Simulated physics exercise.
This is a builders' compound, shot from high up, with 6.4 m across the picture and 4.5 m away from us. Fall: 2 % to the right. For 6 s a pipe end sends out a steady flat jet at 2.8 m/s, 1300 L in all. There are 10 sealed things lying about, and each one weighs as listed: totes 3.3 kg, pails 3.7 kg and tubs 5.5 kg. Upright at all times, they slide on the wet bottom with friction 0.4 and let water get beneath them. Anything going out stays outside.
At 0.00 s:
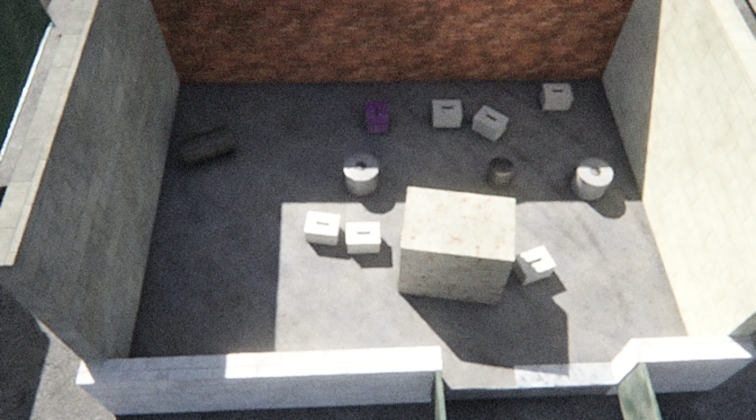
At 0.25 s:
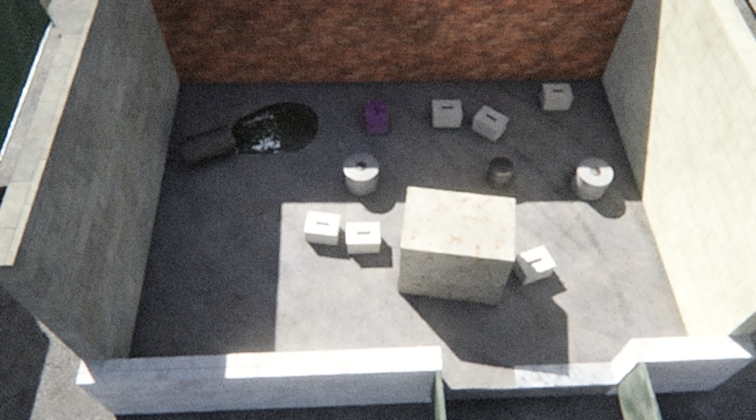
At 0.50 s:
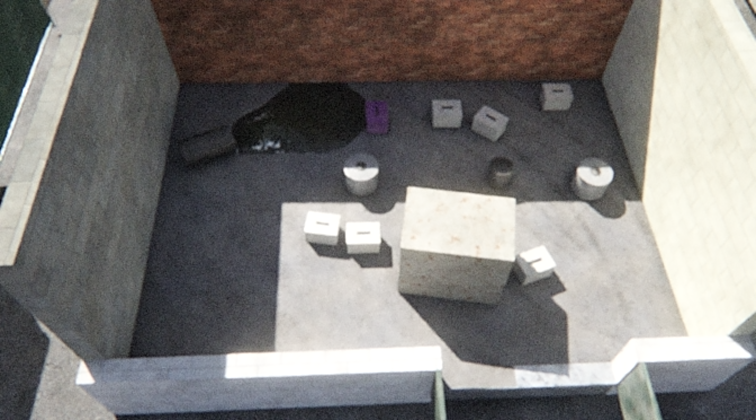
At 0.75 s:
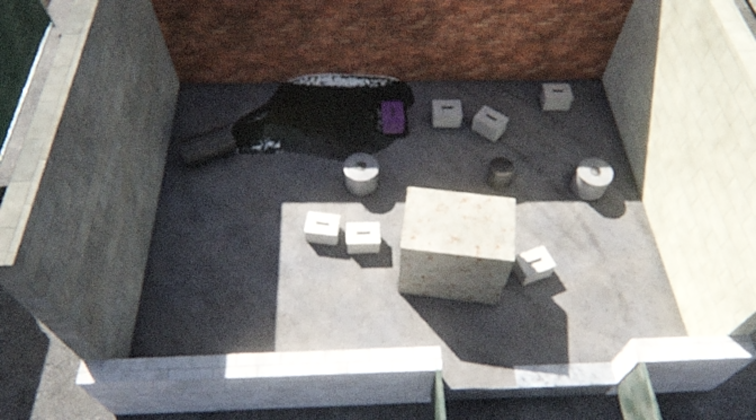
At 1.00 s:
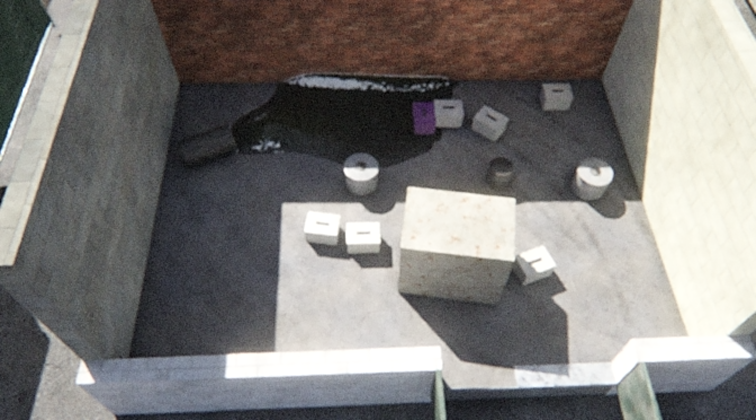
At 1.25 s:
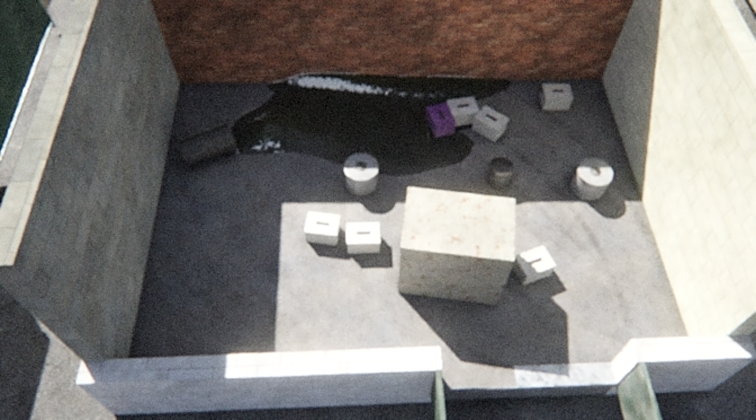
In a walled yard seen from above, boxes and round containers stand scattered around a large block. Dark water spreads from a pipe at the left, running along the brick wall and reaching the purple box. The box slides right against a pale one, which shifts slightly, while the rest stay still.
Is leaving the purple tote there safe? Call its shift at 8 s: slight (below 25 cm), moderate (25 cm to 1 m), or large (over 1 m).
Large.
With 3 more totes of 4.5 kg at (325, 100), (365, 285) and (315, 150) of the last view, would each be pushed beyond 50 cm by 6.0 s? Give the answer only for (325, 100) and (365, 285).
Taking them in turn, the first is above the mark and the second is below the mark.
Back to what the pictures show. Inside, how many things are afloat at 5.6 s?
My tally comes to 4.
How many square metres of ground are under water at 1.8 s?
Flooded: Near 7.5 m2.
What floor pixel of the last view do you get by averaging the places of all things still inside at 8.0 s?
It sits at about (421, 254).
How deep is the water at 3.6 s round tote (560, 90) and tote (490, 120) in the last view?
I'd put it at 21 cm and 17 cm respectively.
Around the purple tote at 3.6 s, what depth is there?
The depth there is around 8 cm.
After 1.8 s the purple tote is near (485, 120), 1.5 m from its start, afloat; 0 of 10 are out; 1 afloat.
After 3.6 s the purple tote is near (605, 178), 3.2 m from its start, afloat; 0 of 10 are out; 4 afloat.
After 5.6 s the purple tote is near (540, 256), 3.0 m from its start, afloat; 0 of 10 are out; 4 afloat.
After 8.0 s the purple tote is near (451, 327), 3.3 m from its start, afloat; 3 of 10 are out; 3 afloat.
